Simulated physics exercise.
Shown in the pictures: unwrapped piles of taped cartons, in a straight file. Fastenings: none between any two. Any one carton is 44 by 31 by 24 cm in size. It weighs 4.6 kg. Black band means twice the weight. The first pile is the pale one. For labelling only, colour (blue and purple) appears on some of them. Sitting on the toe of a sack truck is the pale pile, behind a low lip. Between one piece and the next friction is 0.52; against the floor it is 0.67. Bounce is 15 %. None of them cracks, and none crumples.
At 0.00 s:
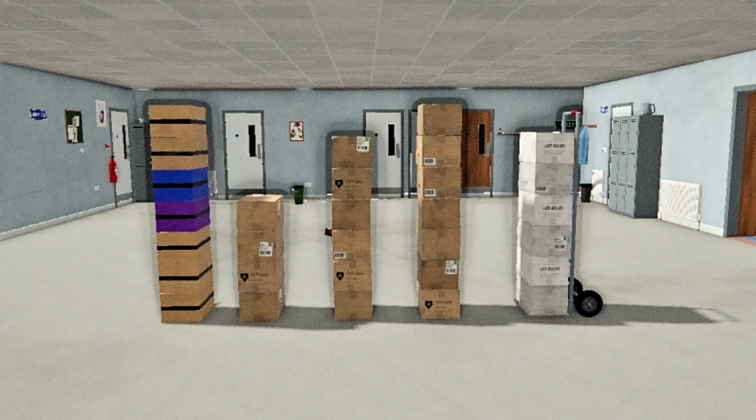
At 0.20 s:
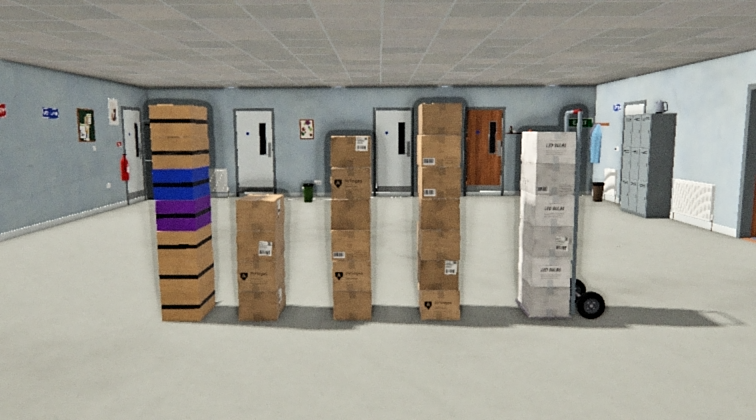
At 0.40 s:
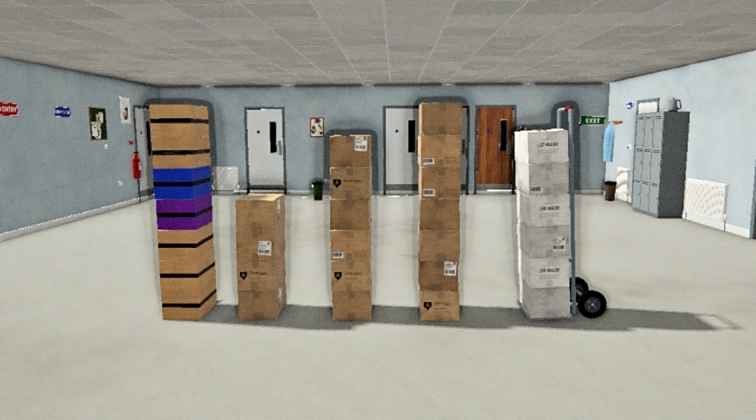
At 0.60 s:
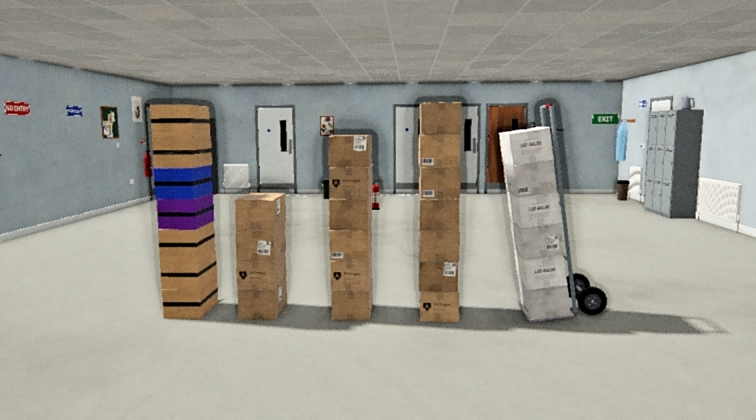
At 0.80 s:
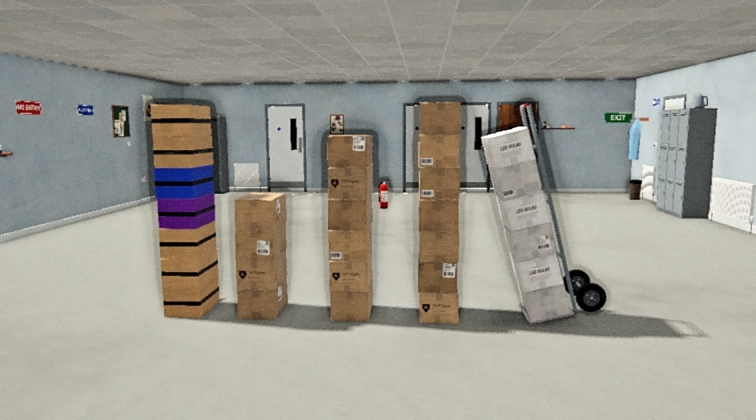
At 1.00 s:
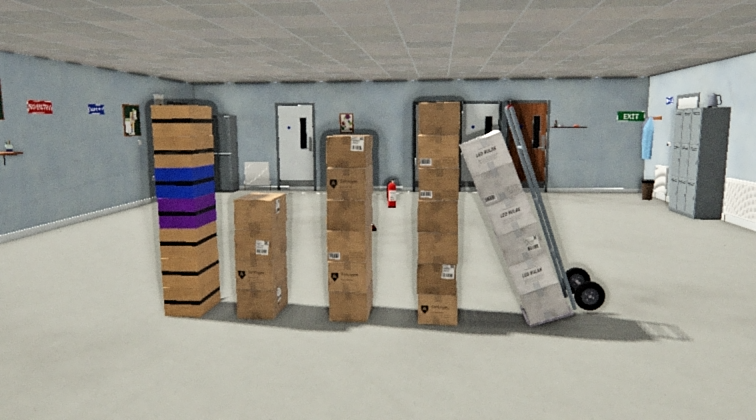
Five tall stacks of taped cartons stand in a row across the pale floor of a blue-walled room with doors and lockers, seen from the front. Four are brown, the leftmost with a blue and a purple carton, and the rightmost is white, on a wheeled sack truck. The truck and white stack tilt steadily left toward the brown stacks, which stay still, while the camera shifts slightly.
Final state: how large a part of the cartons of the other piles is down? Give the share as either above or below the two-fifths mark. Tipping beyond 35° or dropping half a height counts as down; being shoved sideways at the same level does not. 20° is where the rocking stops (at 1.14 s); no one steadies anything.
The share is above the two-fifths mark.
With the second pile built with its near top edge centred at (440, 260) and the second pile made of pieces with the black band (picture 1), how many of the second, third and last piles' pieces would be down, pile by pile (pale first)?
Pile by pile that makes second 0, third 0, last 0.
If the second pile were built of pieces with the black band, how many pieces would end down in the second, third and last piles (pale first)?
Second: 0; third: 0; last: 0.
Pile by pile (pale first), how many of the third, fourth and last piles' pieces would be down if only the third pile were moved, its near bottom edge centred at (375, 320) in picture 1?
Then, pile by pile: Third 6, fourth 3, last 7.
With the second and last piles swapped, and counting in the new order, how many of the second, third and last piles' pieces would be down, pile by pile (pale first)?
Count of fallen pieces - second: 0; third: 0; last: 0.
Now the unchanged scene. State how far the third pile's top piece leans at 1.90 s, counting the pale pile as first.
Lean: Near 0° off upright.
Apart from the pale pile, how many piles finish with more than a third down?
Counted up, you get 4.
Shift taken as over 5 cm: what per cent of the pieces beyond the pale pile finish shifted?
I make it 95 per cent.
After 1.90 s, 6 of the pale pile down; none of the 24 other cartons down, 11 disturbed.
After 2.56 s, 6 of the pale pile down; 10 of the 24 other cartons down.
After 3.74 s, 6 of the pale pile down; 23 of the 24 other cartons down; purple carton leaning 53°, 27 cm lower; blue carton leaning 53°, 38 cm lower.
At rest (5.2 s), 6 of the pale pile down; 23 of the 24 other cartons down; blue carton upside down; purple carton on its side. That is 96 per cent. As the last picture would show them, middles, blue carton near (17, 284), purple carton near (57, 283).
